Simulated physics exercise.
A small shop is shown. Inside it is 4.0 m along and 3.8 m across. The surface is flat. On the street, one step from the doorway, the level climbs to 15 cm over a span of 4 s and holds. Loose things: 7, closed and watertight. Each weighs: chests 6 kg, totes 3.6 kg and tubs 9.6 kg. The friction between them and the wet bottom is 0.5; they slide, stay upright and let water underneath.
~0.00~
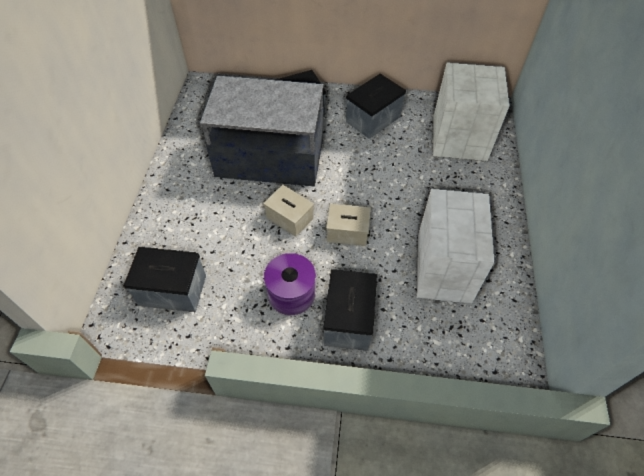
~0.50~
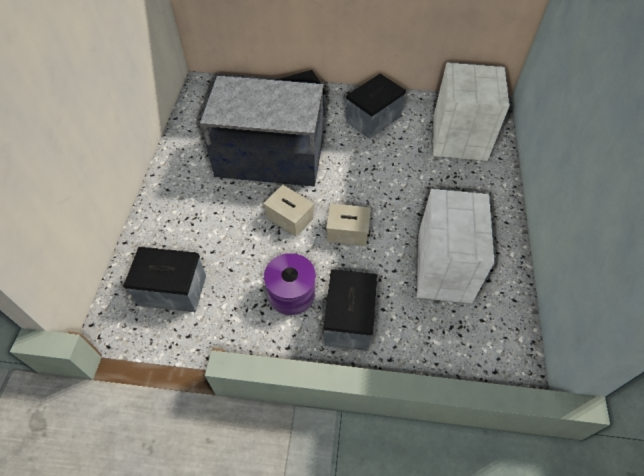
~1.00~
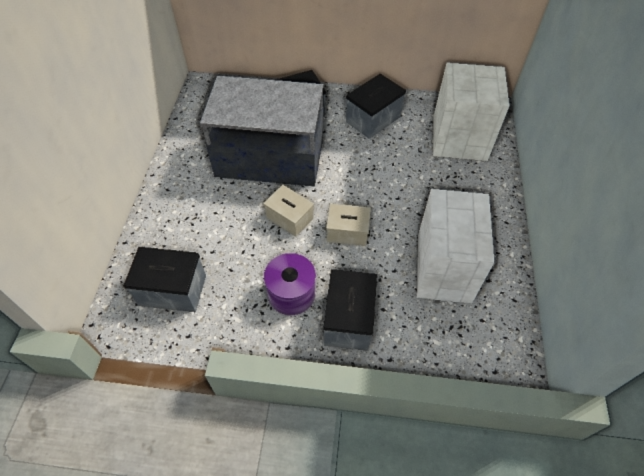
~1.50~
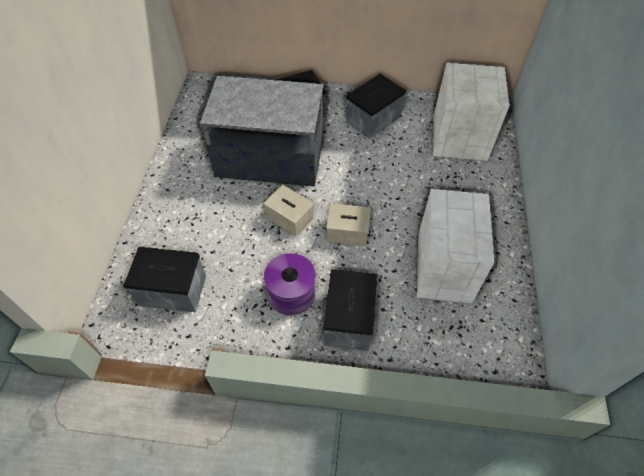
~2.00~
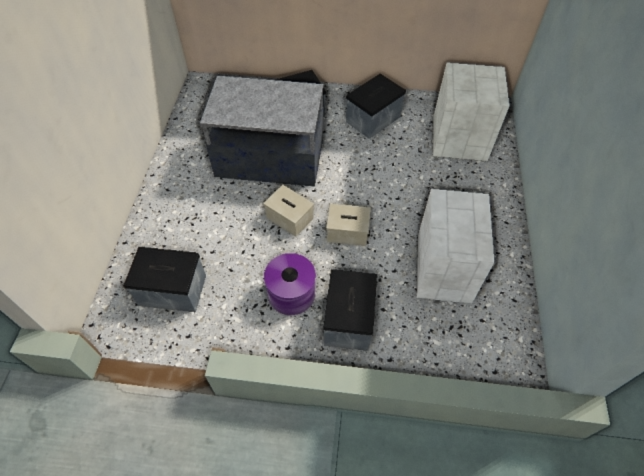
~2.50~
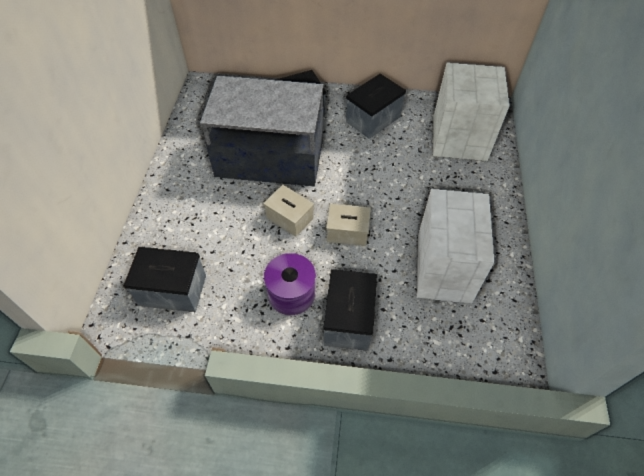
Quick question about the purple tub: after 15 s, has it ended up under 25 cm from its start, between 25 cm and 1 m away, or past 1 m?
It has ended up under 25 cm from its start.
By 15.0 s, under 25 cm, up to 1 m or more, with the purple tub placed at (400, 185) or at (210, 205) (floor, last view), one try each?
I'd expect it to remain in place the first time and to get swept far off the second time.
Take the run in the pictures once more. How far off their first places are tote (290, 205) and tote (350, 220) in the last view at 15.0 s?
One is off by 200 cm, the other by 40 cm, in the order asked.
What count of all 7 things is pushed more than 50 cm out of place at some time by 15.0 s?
Total: 5.
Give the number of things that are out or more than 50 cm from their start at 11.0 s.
At that moment it comes to 5.
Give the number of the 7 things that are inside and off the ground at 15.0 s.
Then: 6.
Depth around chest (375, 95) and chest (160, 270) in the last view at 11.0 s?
Some 6 cm at the first, some 6 cm at the second.
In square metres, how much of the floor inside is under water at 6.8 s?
About 8.0 m2.
After 3.5 s the purple tub is near (290, 275), 0.0 m from its start, aground; 0 afloat.
After 6.8 s the purple tub is near (290, 275), 0.0 m from its start, aground; 0 afloat.
After 11.0 s the purple tub is near (290, 275), 0.0 m from its start, aground; 5 afloat.
After 15.0 s the purple tub is near (290, 274), 0.0 m from its start, aground; 6 afloat.
